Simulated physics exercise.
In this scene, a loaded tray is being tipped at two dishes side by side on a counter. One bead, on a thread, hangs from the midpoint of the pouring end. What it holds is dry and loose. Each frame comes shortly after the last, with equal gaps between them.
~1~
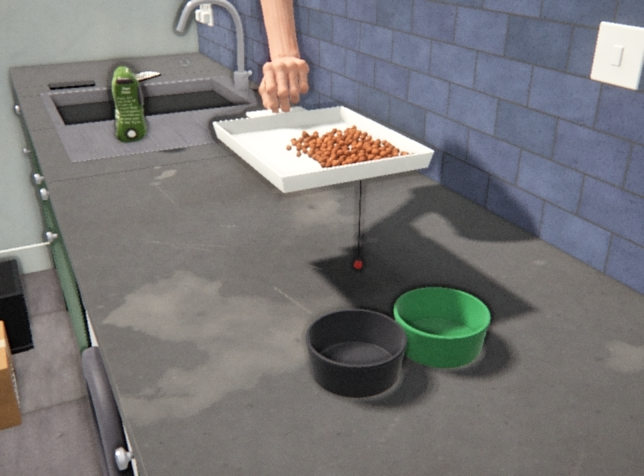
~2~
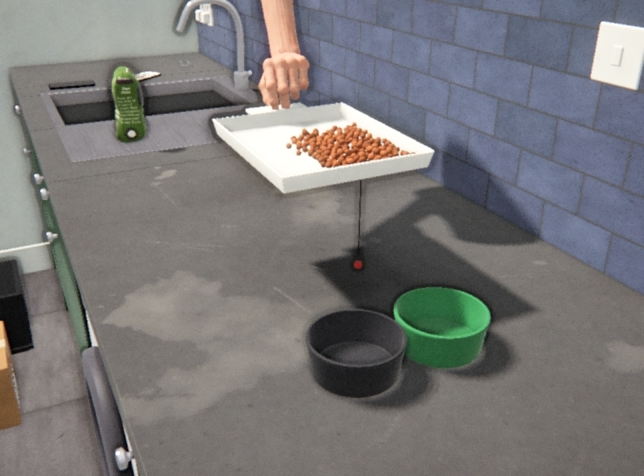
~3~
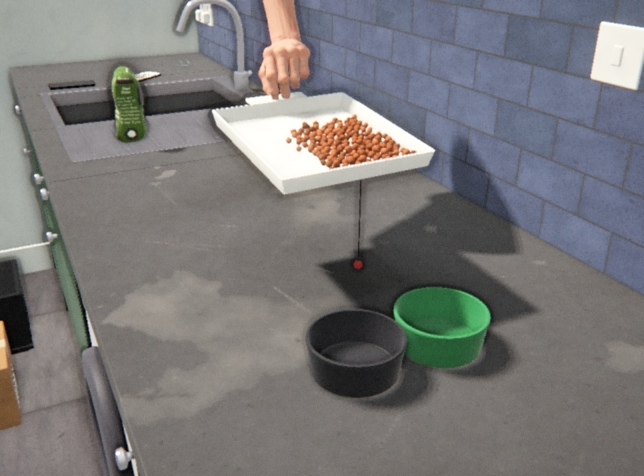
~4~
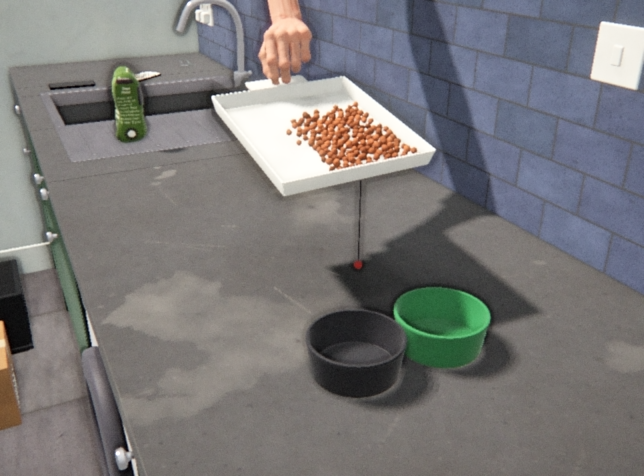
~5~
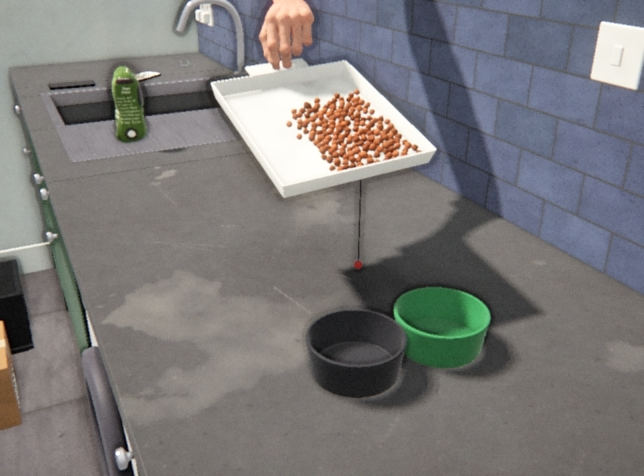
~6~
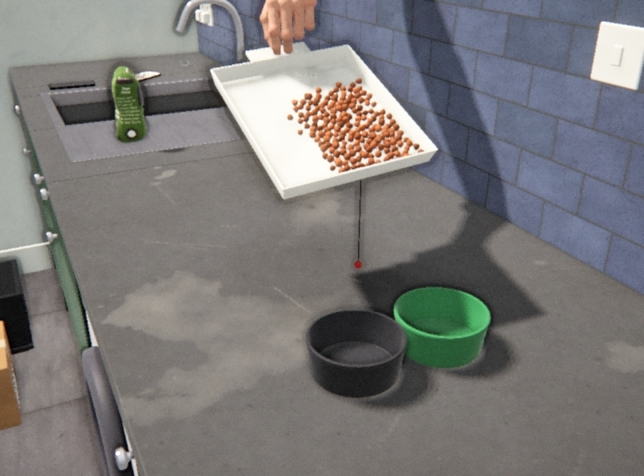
A white tray of brown pellets gradually tilts toward its lower left corner, gripped by a hand.
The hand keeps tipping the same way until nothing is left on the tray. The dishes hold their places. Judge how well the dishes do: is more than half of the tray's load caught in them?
No, turns out most of it gets away in the end.
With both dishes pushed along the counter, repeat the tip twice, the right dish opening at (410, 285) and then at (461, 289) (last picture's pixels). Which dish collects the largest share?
First try, the dish to the left; second try, the dish to the left.
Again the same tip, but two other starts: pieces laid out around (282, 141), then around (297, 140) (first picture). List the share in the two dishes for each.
Respectively 20 and 20 per cent.
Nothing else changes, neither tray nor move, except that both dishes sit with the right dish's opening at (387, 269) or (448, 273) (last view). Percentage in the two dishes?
It comes to near 50 per cent the first time and near 40 per cent the second time.
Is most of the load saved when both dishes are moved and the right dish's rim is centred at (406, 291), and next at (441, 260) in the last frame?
The dishes end up with the greater share in the first try and the lesser share in the second.
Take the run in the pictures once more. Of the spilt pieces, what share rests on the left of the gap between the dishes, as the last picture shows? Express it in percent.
Near 90 in a hundred.
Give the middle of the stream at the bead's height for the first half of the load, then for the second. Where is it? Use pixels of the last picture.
The opening part goes through (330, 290); what follows goes through (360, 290).
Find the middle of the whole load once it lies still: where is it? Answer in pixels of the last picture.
I'd say the middle ends up at about (339, 335).
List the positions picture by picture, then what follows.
In the first picture, corners of the pouring end at (284, 175) and (429, 151), level; middle of the load at (355, 152), clay pellets; left dish at (381, 377); right dish at (469, 348); bead on its thread at (358, 265).
In the second picture, corners of the pouring end at (284, 175) and (429, 150), level; middle of the load at (355, 151).
In the third picture, corners of the pouring end at (284, 177) and (429, 150), tipped barely, lowest at the left corner; middle of the load at (355, 147).
In the fourth picture, corners of the pouring end at (285, 180) and (430, 149), tipped a little, lowest at the left corner; middle of the load at (355, 141).
In the fifth picture, corners of the pouring end at (285, 183) and (431, 148), tipped clearly, lowest at the left corner; middle of the load at (356, 136).
In the sixth picture, corners of the pouring end at (285, 185) and (432, 148), tipped clearly, lowest at the left corner; middle of the load at (357, 131); left dish at (381, 377); right dish at (469, 348).
Soon, tray tipped steeply; nearly all on the tray; a stray few in the air.
A while on, tray tipped past a quarter turn; about half on the tray; a stray few in the left dish; a stray few in the right dish; a small part outside both; about a third in the air.
Towards the end, tray tipped past a quarter turn; a small part in the left dish; a small part in the right dish; most outside both.
Finally, tray tipped past a quarter turn; a small part in the left dish; a small part in the right dish; most outside both.
